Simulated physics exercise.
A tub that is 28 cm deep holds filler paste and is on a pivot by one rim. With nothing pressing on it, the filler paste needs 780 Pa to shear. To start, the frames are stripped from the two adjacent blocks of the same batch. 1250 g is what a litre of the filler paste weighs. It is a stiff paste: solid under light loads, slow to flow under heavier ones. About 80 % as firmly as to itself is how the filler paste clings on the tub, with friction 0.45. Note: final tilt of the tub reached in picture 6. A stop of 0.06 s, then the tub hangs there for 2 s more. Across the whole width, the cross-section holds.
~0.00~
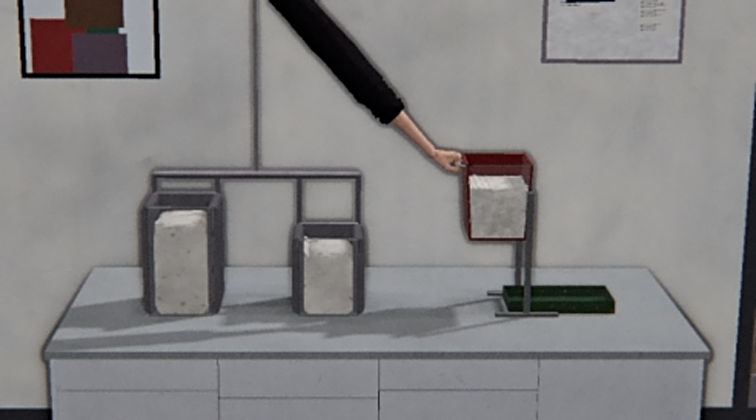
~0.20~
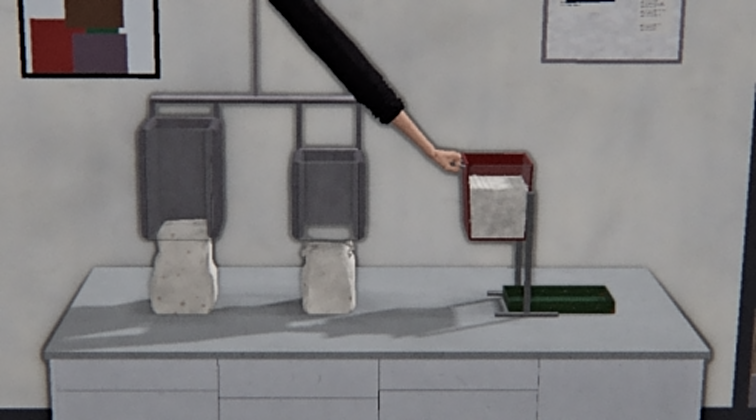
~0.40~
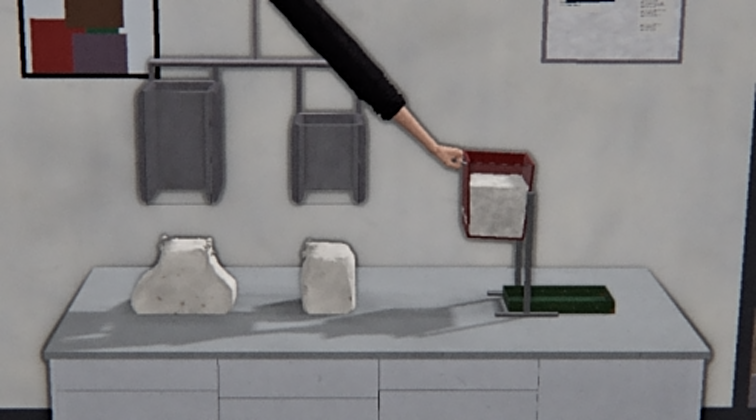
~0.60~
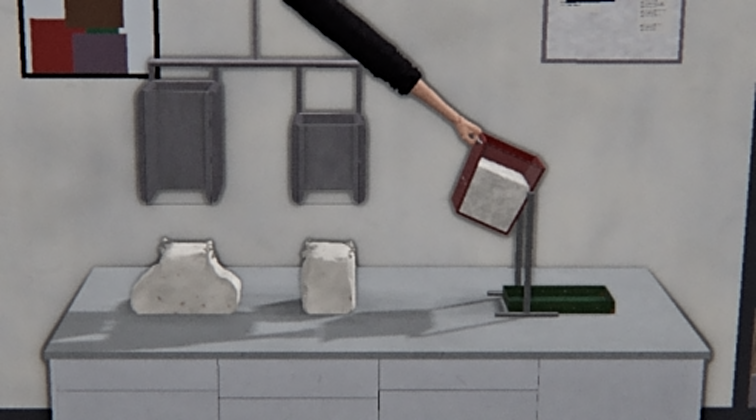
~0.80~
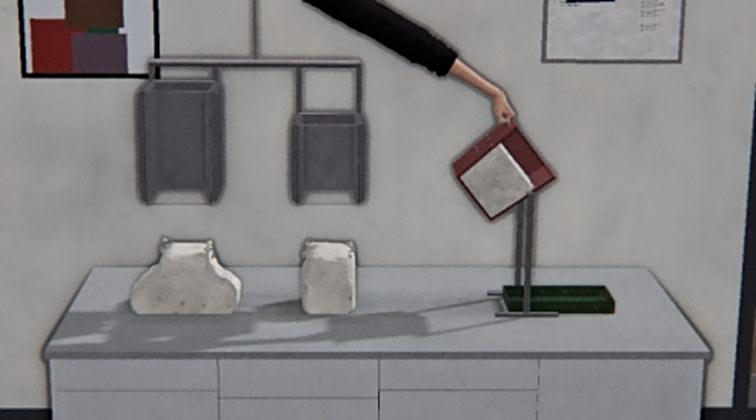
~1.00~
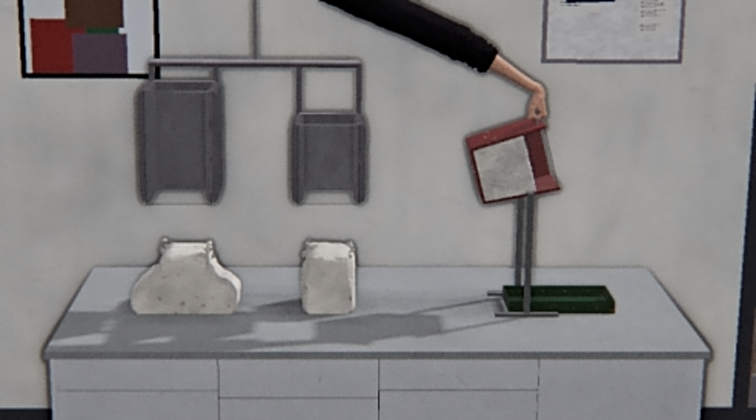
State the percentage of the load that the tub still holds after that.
The tub still holds roughly 100 %.
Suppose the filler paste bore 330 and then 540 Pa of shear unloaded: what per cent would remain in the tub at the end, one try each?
It'd be some 100 percent the first time and some 100 percent the second.
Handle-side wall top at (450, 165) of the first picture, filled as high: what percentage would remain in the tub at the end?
That would leave about 100 % in the tub.
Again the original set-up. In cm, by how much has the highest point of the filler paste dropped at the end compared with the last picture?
0 cm.
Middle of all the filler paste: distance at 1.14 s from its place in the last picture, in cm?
Something like 0 cm, give or take.
After 1.14 s, the tub is at 75 degrees and holds 100 %.
After 1.31 s, the tub is at 75 degrees and holds 100 %.
After 1.48 s, the tub is at 75 degrees and holds 100 %.
After 1.65 s, the tub is at 75 degrees and holds 100 %.
After 3.00 s, at the end, the tub is at 75 degrees and holds 100 %.
